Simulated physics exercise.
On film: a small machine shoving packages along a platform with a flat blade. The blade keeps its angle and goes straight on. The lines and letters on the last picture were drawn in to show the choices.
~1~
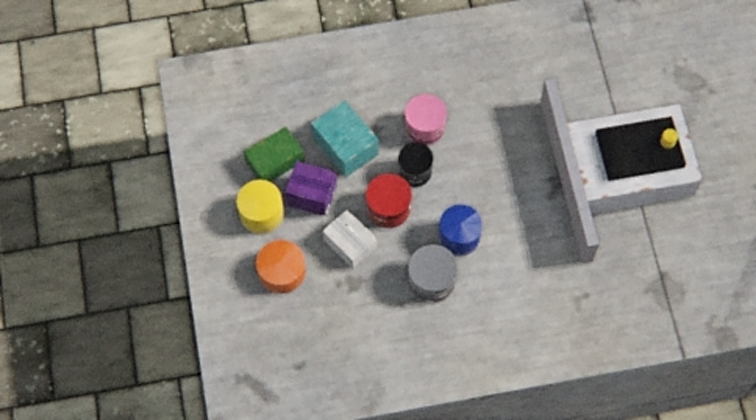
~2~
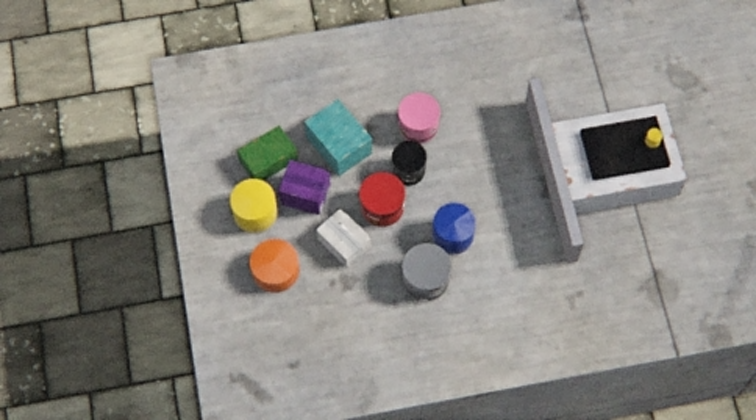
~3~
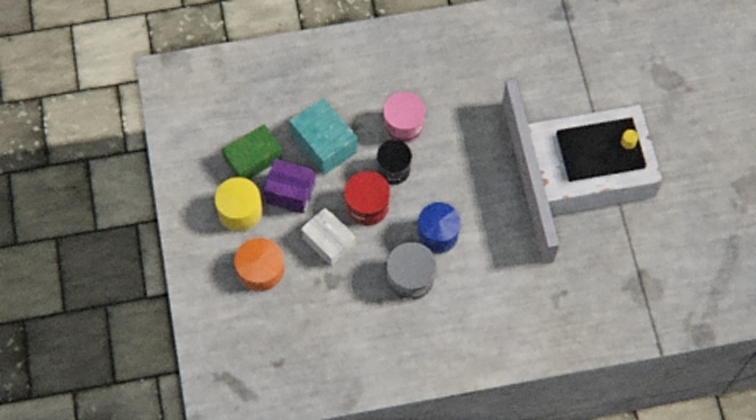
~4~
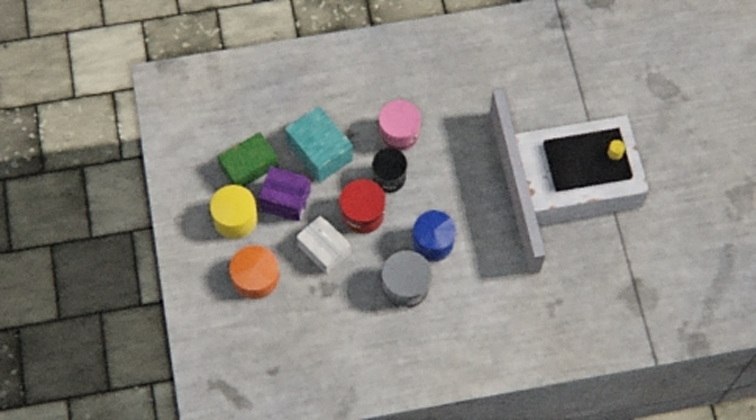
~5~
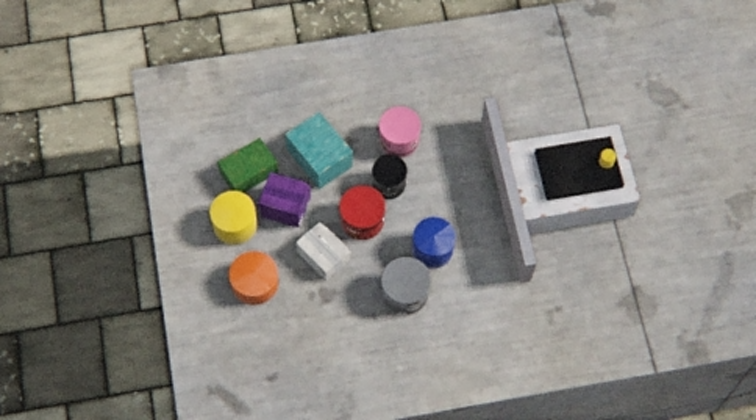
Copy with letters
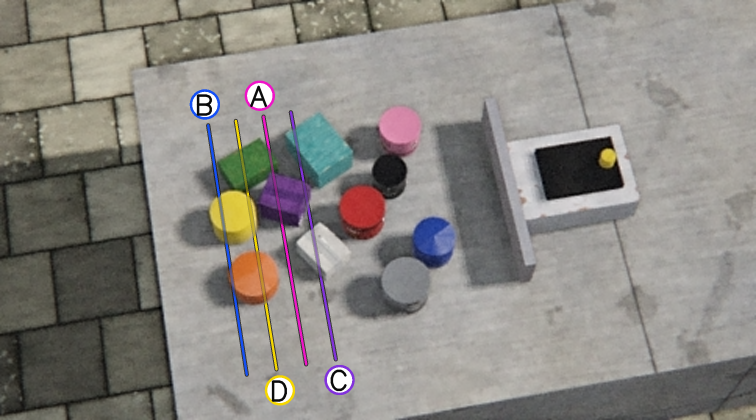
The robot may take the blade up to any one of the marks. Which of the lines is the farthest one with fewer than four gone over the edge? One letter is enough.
Line B.
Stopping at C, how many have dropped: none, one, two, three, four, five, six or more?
In all, none.
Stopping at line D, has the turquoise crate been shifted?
Yes.
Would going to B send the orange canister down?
Yes.
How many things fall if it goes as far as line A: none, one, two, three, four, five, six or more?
By then, none.
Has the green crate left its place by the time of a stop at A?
Yes.
On the marked copy, A at (284, 236); B at (227, 245); C at (312, 231); D at (255, 241).
With B. Early on, robot (473, 185); grey pail (395, 290); pink pail (366, 138).
Further on, robot (372, 202); green crate (184, 185); yellow canister (193, 220).
At the end, robot (293, 215); yellow canister over the edge; green crate over the edge; three fallen.
As for the rest, A is within the limit but short; C is within the limit but short; D is within the limit but short.
